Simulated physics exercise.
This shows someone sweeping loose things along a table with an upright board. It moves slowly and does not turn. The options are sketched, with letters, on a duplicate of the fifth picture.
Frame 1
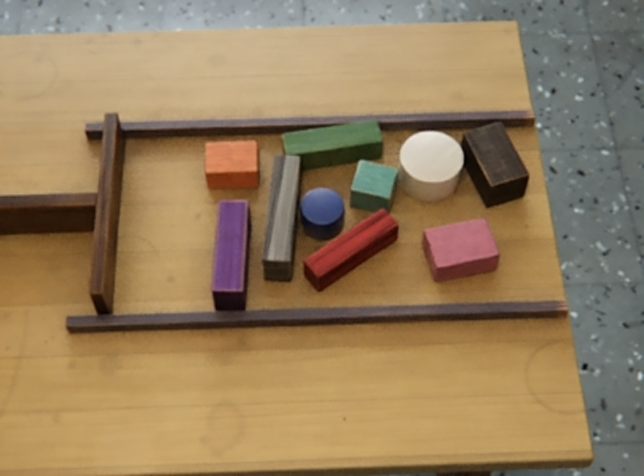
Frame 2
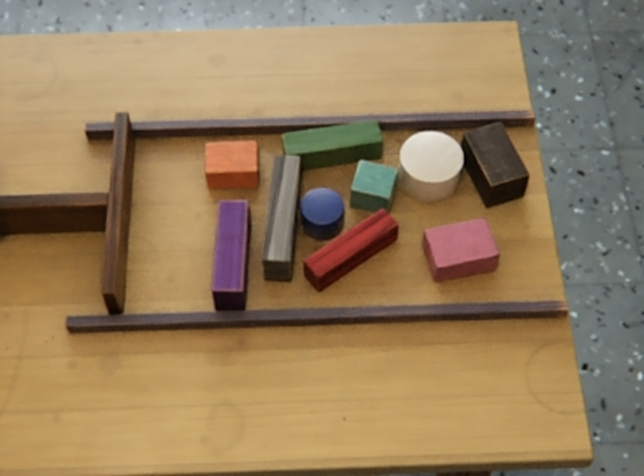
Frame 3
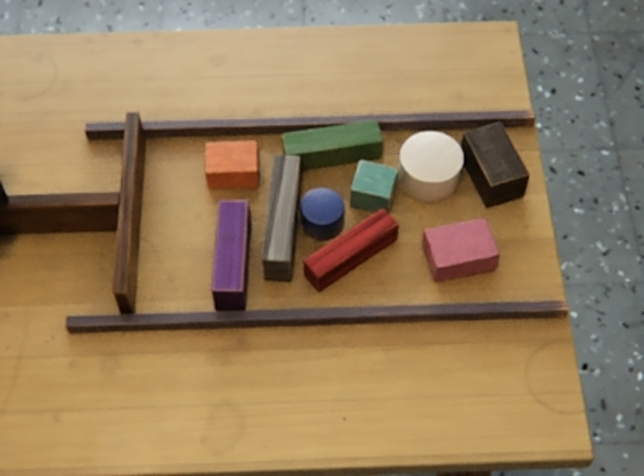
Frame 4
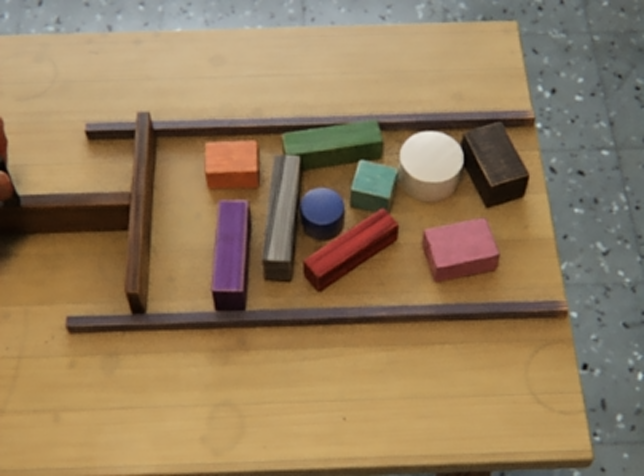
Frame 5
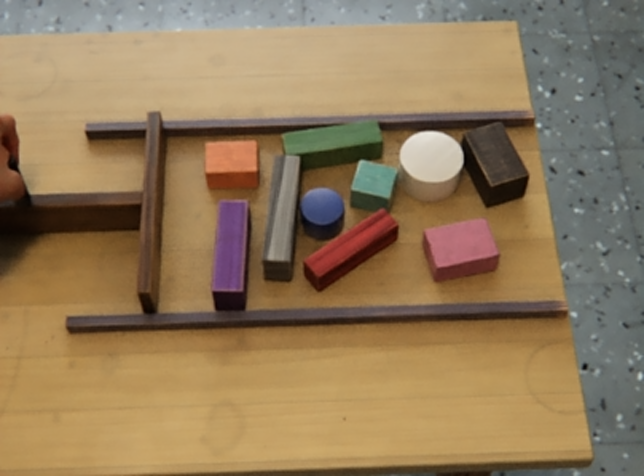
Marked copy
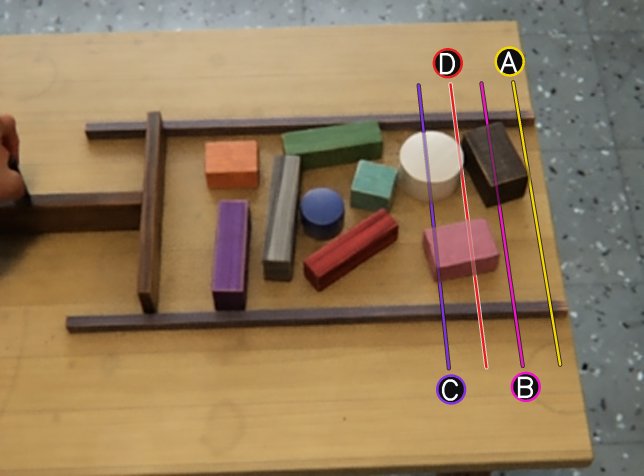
The clip opens on a wooden table where colourful blocks, a blue tin and a white round piece lie between two dark rails, with an upright board at the left. The board slides slowly right, narrowing the gap to the still pieces, as a hand comes into view behind it at the left edge.
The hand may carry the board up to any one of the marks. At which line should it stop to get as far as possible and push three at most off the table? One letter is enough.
Stop at C.
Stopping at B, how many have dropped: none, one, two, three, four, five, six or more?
Six or more.
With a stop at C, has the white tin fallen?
By then, yes.
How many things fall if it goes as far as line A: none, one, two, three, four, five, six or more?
Six or more.
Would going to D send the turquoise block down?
By then, yes.
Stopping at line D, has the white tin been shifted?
Yes.
On the marked copy, A at (535, 212); B at (500, 213); C at (433, 215); D at (467, 214).
With C. Early on, board (252, 193); green bar (362, 145); red stick (363, 253).
Further on, board (354, 190); black block (565, 164); pink block (524, 247).
At the end, board (430, 188); black block over the edge; pink block over the edge; three fallen.
As for the rest, A drops ten; B drops eight; D drops six.
